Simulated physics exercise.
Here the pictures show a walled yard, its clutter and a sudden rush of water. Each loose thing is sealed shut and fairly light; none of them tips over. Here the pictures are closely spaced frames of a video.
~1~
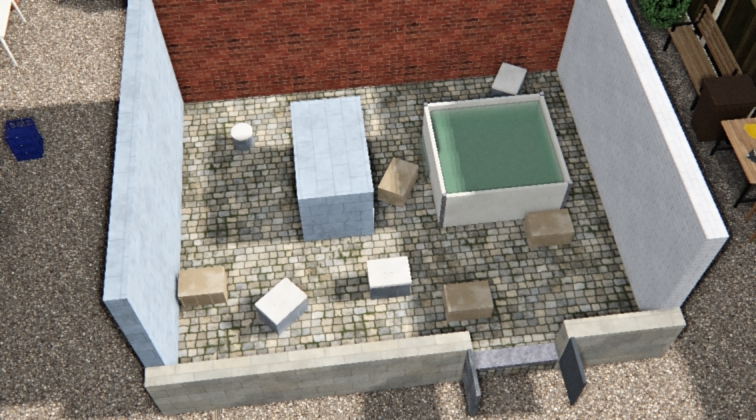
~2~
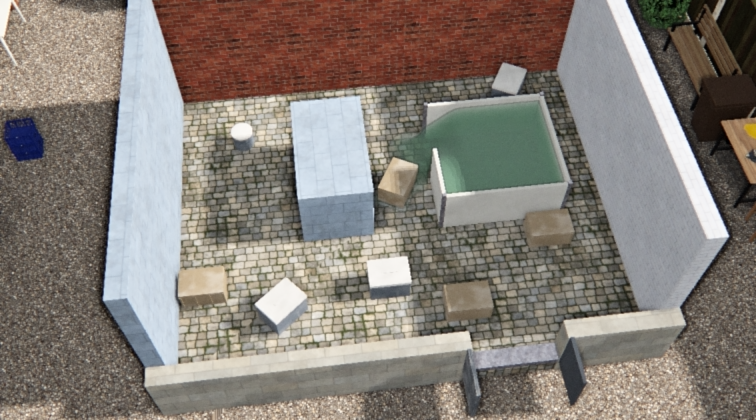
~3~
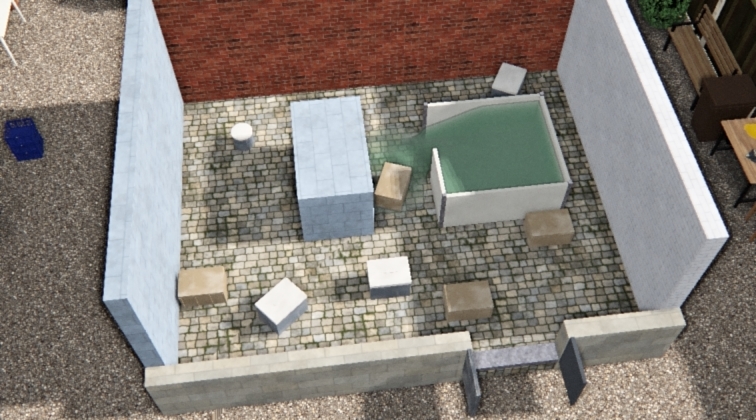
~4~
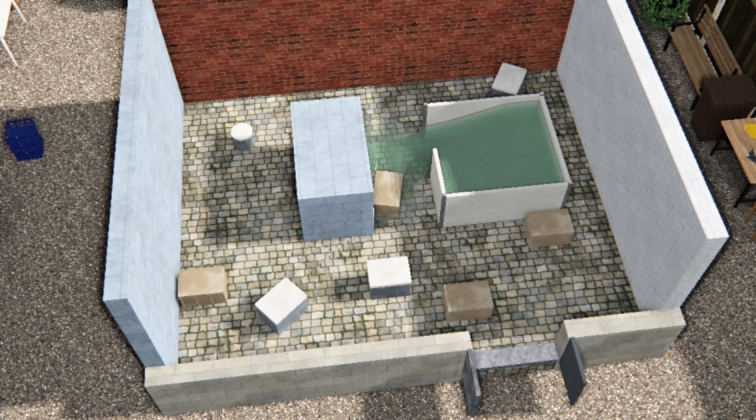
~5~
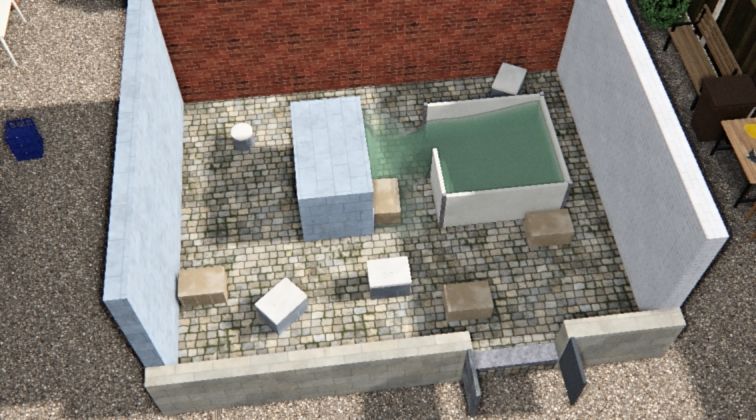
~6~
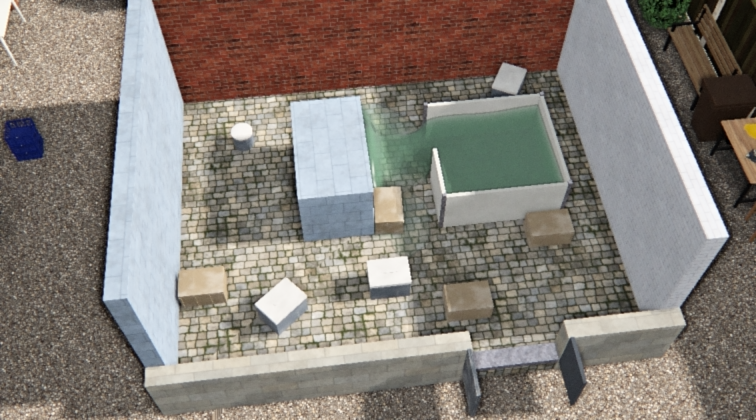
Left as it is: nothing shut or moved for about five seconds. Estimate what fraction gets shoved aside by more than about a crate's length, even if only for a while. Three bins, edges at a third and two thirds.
Bin: Two thirds or higher.
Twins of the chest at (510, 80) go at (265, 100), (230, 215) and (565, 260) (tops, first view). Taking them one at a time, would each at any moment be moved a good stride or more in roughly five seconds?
The answers, in order, are displaced a stride, displaced a stride and remains nearby.
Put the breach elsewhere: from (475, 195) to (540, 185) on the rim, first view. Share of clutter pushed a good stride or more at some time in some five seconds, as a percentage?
40 per cent or thereabouts.
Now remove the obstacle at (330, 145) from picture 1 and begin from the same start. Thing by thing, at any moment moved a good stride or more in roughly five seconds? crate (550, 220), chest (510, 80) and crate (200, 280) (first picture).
Never got far, then never got far, then went a long way.
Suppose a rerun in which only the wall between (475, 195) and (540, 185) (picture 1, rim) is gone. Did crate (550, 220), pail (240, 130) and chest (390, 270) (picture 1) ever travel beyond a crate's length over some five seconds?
The first: Got that far; the second: Never got that far; the third: Never got that far.
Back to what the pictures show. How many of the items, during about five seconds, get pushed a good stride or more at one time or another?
6.
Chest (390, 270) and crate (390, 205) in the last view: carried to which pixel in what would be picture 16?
Approximately (395, 331) for one and (477, 303) for the other.
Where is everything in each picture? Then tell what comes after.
A crate at (398, 176) rests on the ground; a pail at (242, 131), on the bottom; 0 of 8 have shifted, in the first frame.
A crate at (398, 176), on the bottom; a pail at (242, 131), on the bottom; 0 of 8 have shifted, in the second frame.
A crate at (393, 181) rests on the ground, close to its start; a pail at (242, 131), on the bottom; 1 of 8 have shifted, in the third frame.
A crate at (387, 188) rests on the ground, close to its start; a pail at (242, 131), on the bottom; 1 of 8 have shifted, in the fourth frame.
A crate at (385, 196) rests on the ground, a stride from its start; a pail at (242, 131) rests on the ground; 1 of 8 have shifted, in the fifth frame.
A crate at (388, 204), on the bottom, a stride from its start; a pail at (242, 131), on the bottom; 1 of 8 have shifted, in the sixth frame.
A moment on, 1 of 8 are well off their spots; 0 afloat.
Next, 3 of 8 are well off their spots; 1 afloat.
Later, 5 of 8 are well off their spots; 2 afloat.
In the end, 6 of 8 are well off their spots, and 6 have been at some point; 4 afloat.
